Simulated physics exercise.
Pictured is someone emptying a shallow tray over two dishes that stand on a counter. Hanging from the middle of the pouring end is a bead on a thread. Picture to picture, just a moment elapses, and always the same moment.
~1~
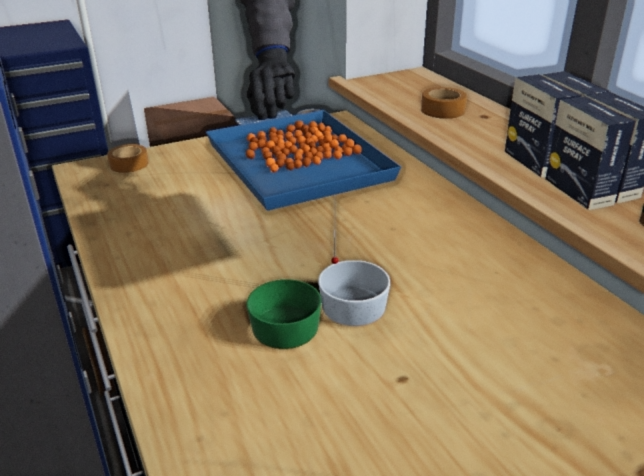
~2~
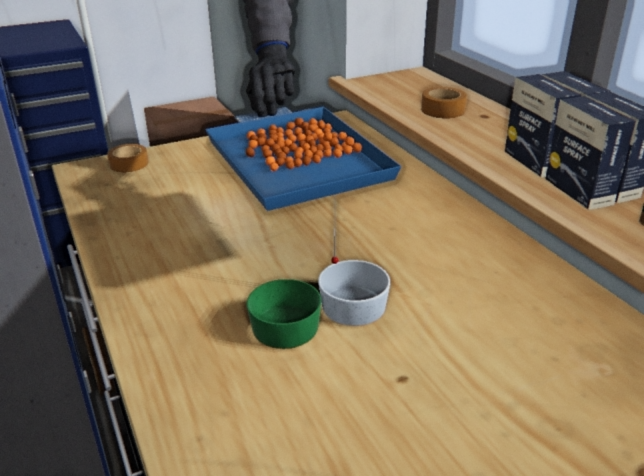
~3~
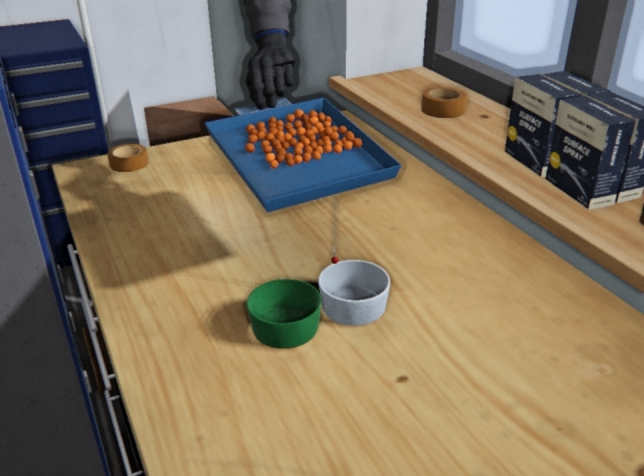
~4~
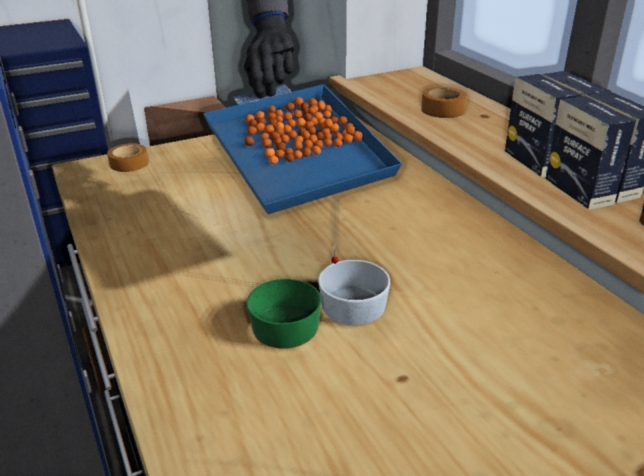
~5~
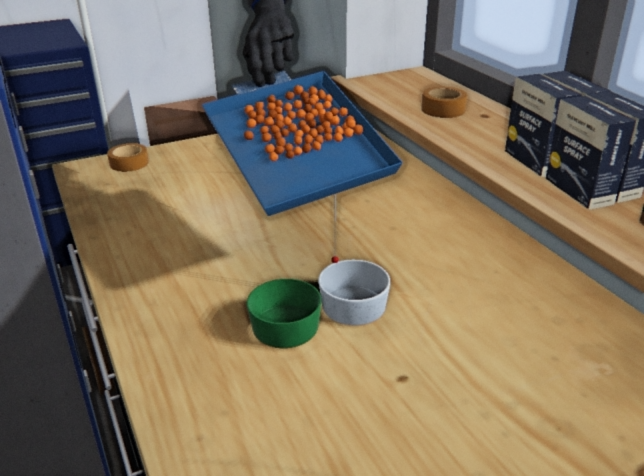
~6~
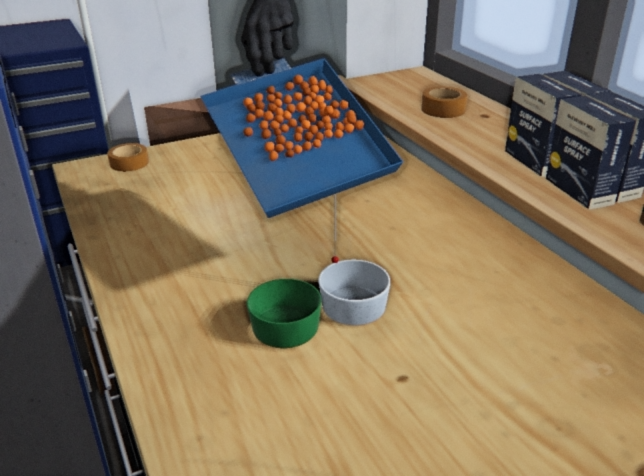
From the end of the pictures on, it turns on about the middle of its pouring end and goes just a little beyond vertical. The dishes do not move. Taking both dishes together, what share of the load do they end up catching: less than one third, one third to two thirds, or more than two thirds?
They catch more than two thirds.
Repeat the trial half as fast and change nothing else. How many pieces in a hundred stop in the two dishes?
About 90 %.
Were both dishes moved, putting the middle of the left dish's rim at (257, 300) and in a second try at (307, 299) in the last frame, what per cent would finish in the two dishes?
Roughly 70 % and 70 %.
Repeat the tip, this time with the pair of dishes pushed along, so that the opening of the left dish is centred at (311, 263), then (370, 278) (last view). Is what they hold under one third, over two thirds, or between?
Below one third; below one third.
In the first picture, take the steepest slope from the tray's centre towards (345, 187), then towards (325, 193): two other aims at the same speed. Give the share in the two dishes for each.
In order: About 40, then 60 percent.
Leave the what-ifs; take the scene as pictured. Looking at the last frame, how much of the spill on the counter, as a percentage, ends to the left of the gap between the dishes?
Around 60 per cent, give or take.
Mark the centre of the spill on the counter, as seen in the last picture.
It centres at roughly (302, 355).
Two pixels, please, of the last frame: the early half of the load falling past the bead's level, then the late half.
Around (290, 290), followed by around (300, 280).
Just after the last frame, tray tipped steeply; the larger part on the tray; just a few in the left dish; roughly a quarter in the air.
A moment on, tray tipped past a quarter turn; roughly half on the tray; roughly a quarter in the left dish; just a few in the right dish; about a tenth outside both; about a tenth in the air.
Further on, tray tipped past a quarter turn; roughly two thirds in the left dish; about a tenth in the right dish; roughly a quarter outside both.
When it is over, tray tipped past a quarter turn; roughly two thirds in the left dish; about a tenth in the right dish; roughly a quarter outside both.
